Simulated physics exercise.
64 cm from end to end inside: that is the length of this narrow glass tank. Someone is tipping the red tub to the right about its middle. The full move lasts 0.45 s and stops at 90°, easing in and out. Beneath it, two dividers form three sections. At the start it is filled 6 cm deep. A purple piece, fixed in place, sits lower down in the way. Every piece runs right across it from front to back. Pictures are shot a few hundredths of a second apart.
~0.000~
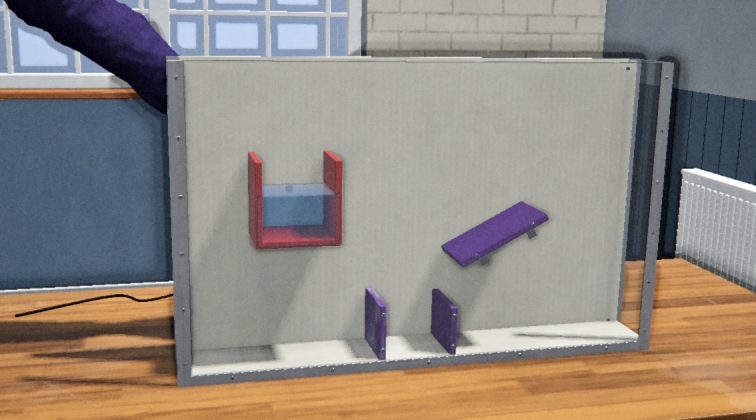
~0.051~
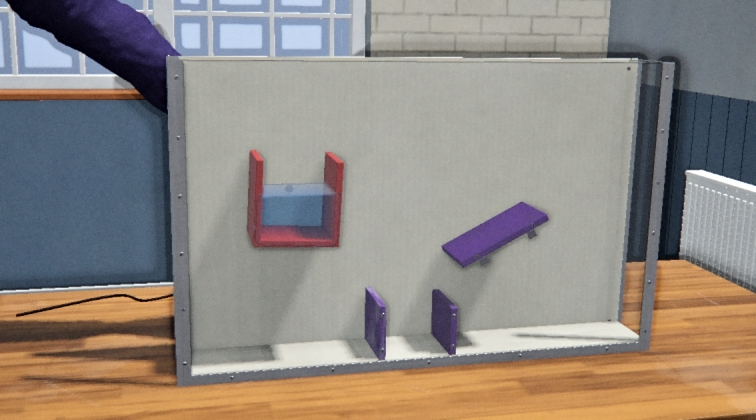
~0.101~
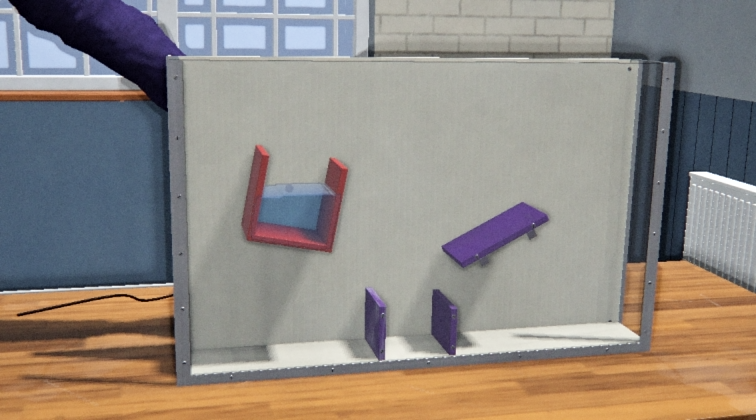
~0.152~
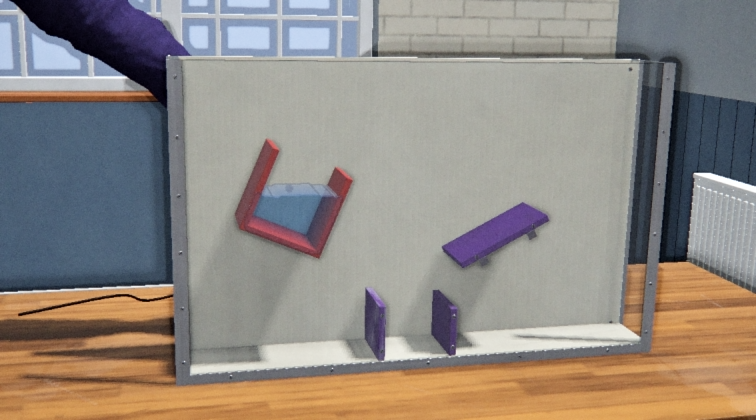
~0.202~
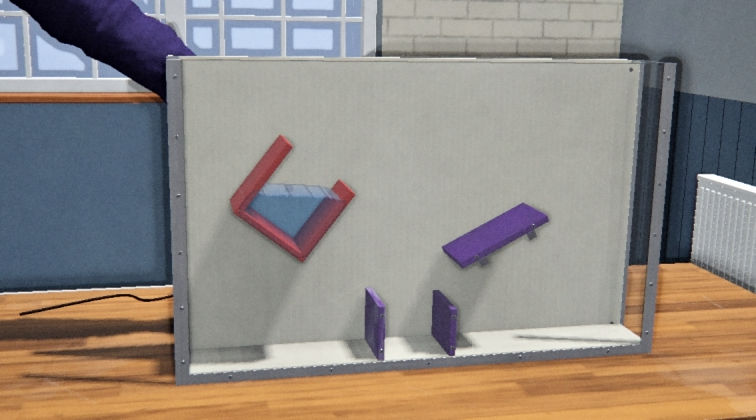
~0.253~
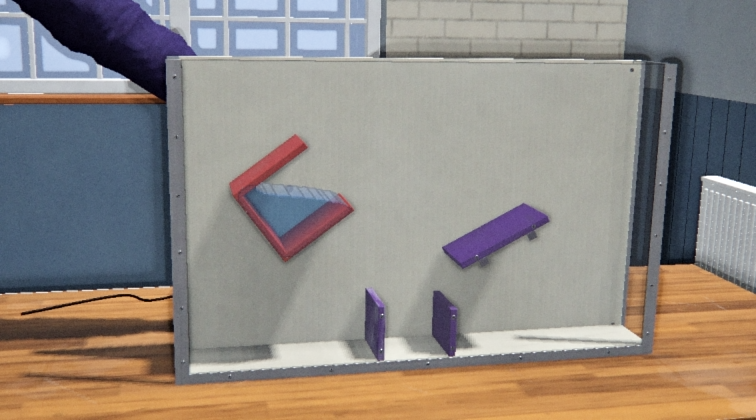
In a room with a wooden tabletop, blue-panelled walls, a window and a white radiator, a narrow glass tank is seen from the front and slightly above. A red tub of bluish water sits at left, a sloping purple piece at right and two purple dividers on the floor, with a purple-sleeved arm behind. The tub tilts steadily rightward, its water shifting toward the lowered side, while the view stays nearly still.
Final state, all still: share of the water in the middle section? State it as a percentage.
About 70 out of 100.
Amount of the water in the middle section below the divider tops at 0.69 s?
I'd say near 56 per cent sits there.
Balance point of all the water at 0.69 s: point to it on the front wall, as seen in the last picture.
Centre of mass, last view: Approx. (379, 293).
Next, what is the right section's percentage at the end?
Near 6 in a hundred.
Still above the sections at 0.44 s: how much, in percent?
I'd say around 95 percent.
By 0.44 s the sections hold 2, 4 and 0 per cent, with 94 still above them.
By 0.69 s the sections hold 2, 57 and 1 per cent, with 41 still above them.
By 1.00 s the sections hold 11, 69 and 6 per cent, with 15 still above them.
At rest it is 21 per cent left, 69 middle, 6 right.
